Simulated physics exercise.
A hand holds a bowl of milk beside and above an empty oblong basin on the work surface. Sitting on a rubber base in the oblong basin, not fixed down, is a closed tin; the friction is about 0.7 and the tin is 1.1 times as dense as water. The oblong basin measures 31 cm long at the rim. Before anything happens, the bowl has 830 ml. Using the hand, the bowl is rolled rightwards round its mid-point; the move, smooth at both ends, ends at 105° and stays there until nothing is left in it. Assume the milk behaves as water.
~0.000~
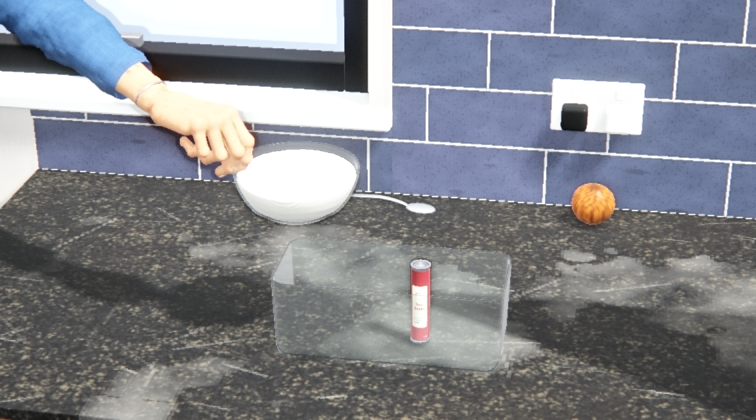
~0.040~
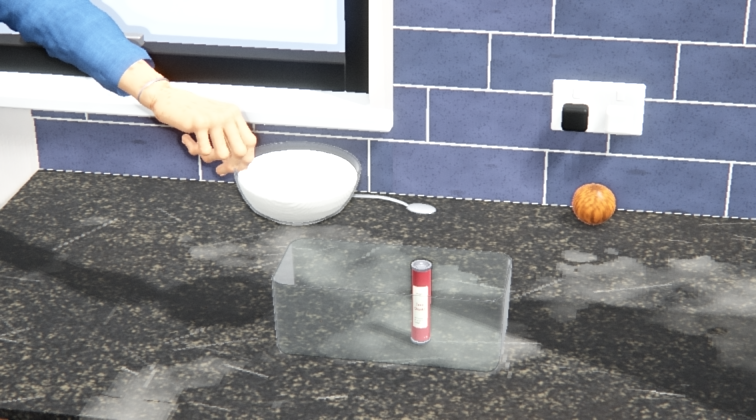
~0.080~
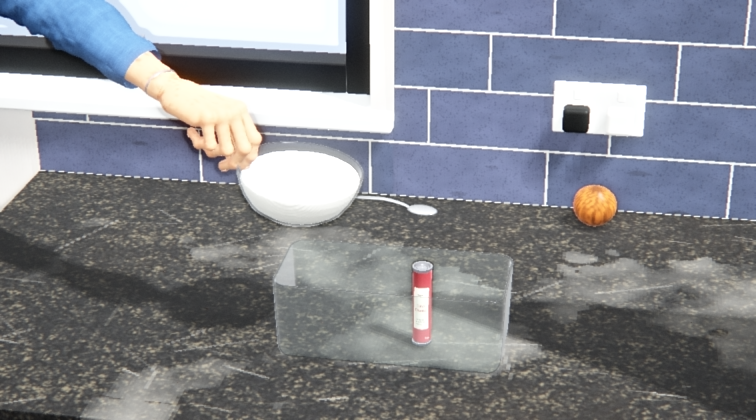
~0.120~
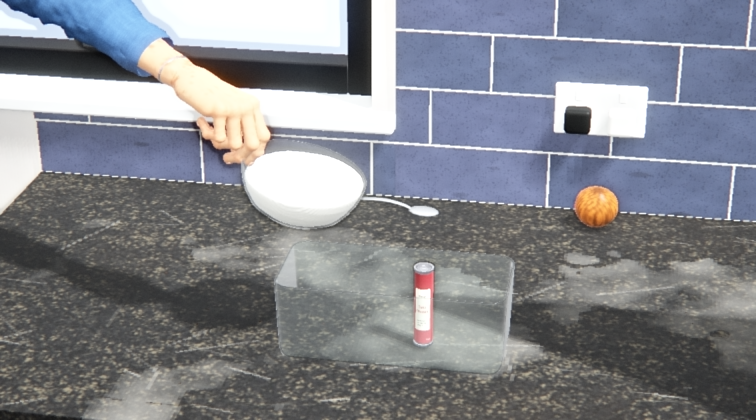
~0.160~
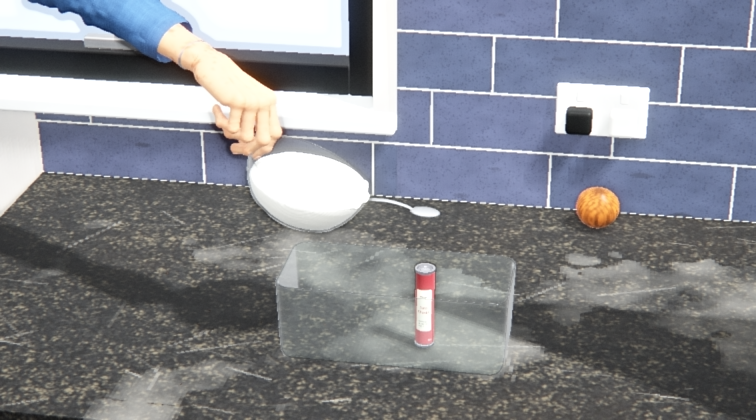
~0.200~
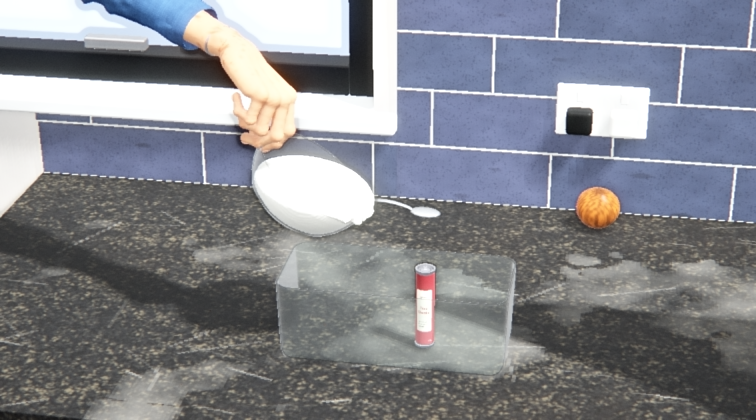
The video shows a hand tilting a clear bowl of white liquid steadily to the right on a dark countertop, the liquid shifting toward its lowered rim, while a red tin stands still in a transparent oblong basin in front.
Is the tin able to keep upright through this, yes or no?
No, it topples.
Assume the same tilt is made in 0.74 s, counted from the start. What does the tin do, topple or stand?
In that case the tin overturns.
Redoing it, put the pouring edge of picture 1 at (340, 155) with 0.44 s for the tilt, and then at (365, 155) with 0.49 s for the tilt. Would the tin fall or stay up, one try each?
Run one: It tumbles. Run two: It tumbles.
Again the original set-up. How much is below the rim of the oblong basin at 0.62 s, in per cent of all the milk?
86 per cent, give or take a little.
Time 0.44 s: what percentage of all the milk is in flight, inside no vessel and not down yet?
20 %.
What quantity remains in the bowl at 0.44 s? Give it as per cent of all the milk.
Close to 4 percent of the liquid remains at that time.
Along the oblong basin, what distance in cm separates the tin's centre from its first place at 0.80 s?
Centre to centre, close to 1 cm.
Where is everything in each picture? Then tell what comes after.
In the first frame, it leans 0°; its right rim is at (358, 172); the milk meets the walls at (240, 168) and (356, 175); the oblong basin's rim runs from (281, 261) to (507, 278); the tin's top is at (421, 268).
In the second frame, it leans 2°; its right rim is at (359, 174); the milk meets the walls at (240, 167) and (357, 177).
In the third frame, it leans 6°; its right rim is at (361, 180); the milk meets the walls at (243, 166) and (359, 181).
In the fourth frame, it leans 14°; its right rim is at (364, 189); the milk meets the walls at (248, 164) and (362, 186).
In the fifth frame, it leans 24°; its right rim is at (365, 201); the milk meets the walls at (253, 164) and (362, 192); 3 per cent is over the edge.
In the sixth frame, it leans 36°; its right rim is at (363, 213); the milk meets the walls at (258, 166) and (345, 191); 10 per cent is over the edge.
By 0.44 s the tilt is 101° and 4 per cent is still to pour; the tin stands where it began.
By 0.62 s the tilt is 105° and 0 per cent is still to pour; the tin leans 7°.
By 0.80 s the tilt is 105° and 0 per cent is still to pour; the tin leans 21°.
By 1.00 s the tilt is 105° and 0 per cent is still to pour; the tin lies on its side.
At rest the tin lies on its side.
